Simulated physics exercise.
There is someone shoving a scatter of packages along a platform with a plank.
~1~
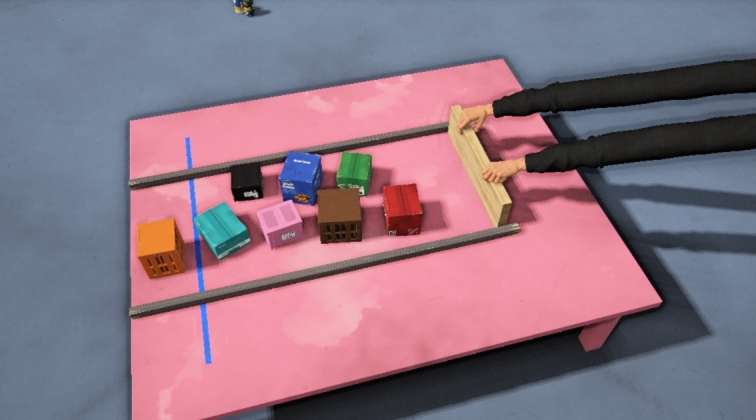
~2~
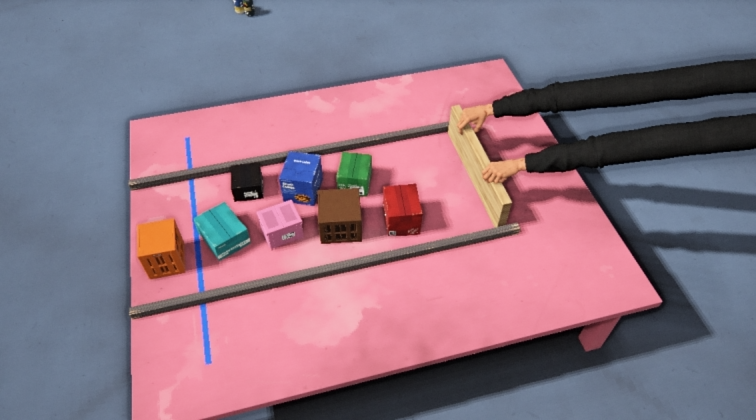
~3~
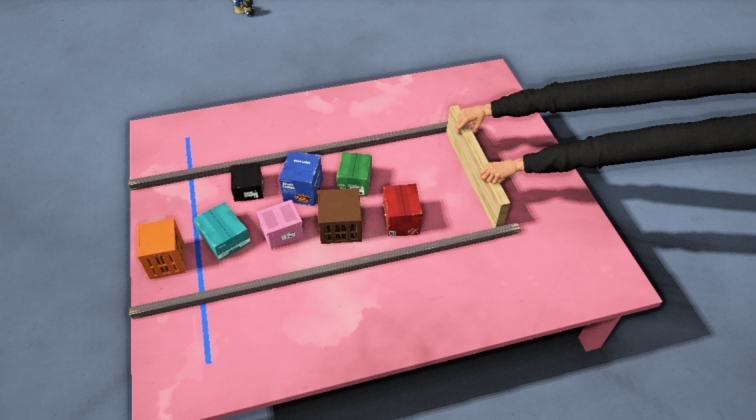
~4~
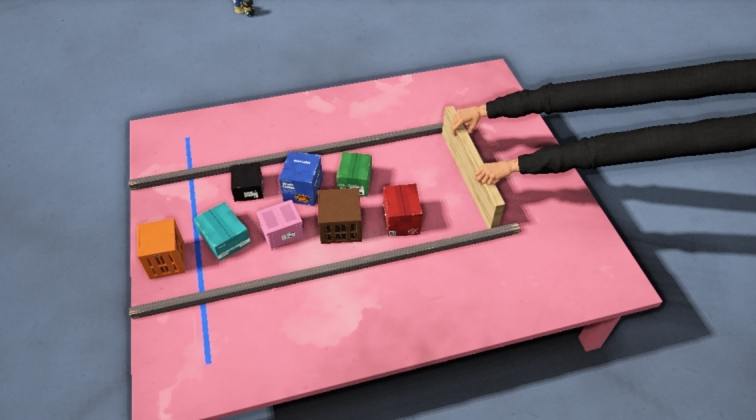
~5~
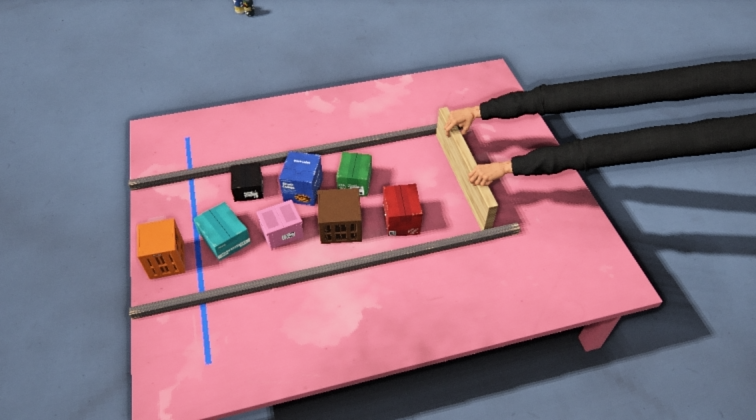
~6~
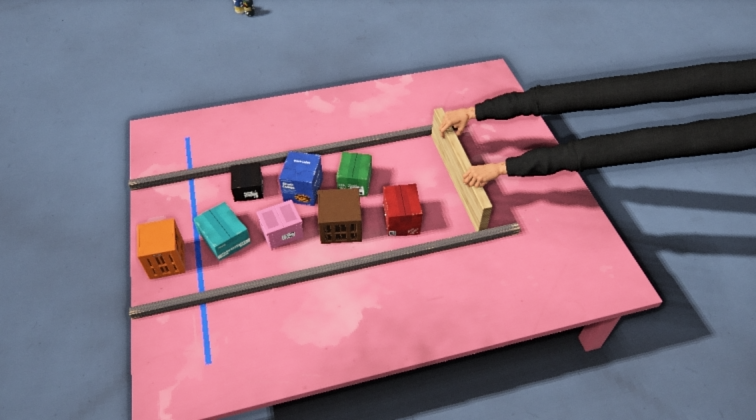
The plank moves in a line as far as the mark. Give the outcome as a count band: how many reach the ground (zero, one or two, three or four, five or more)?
Three or four reach the ground.
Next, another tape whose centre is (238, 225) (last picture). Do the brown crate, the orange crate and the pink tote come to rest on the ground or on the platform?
The brown crate stays put, the orange crate is gone, the pink tote stays put.
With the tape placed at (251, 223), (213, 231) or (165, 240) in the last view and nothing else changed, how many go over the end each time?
Respectively, 2, 4 and 6.
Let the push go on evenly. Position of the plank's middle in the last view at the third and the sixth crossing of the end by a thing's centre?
The middle sits near (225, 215) at the first moment and near (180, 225) at the second.
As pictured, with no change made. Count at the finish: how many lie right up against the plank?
Contact count: 2.
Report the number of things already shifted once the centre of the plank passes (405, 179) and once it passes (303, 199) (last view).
I get 1 at the one place and 8 at the other.
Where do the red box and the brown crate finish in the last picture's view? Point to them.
The red box ends up near (178, 257), and the brown crate near (136, 258).
A little later, none off yet; orange crate at rest near (162, 249); turquoise parcel at rest near (222, 231); black box at rest near (247, 182).
When it is over, the number that fall off is three or four; down, pink tote, black box, turquoise parcel and orange crate.
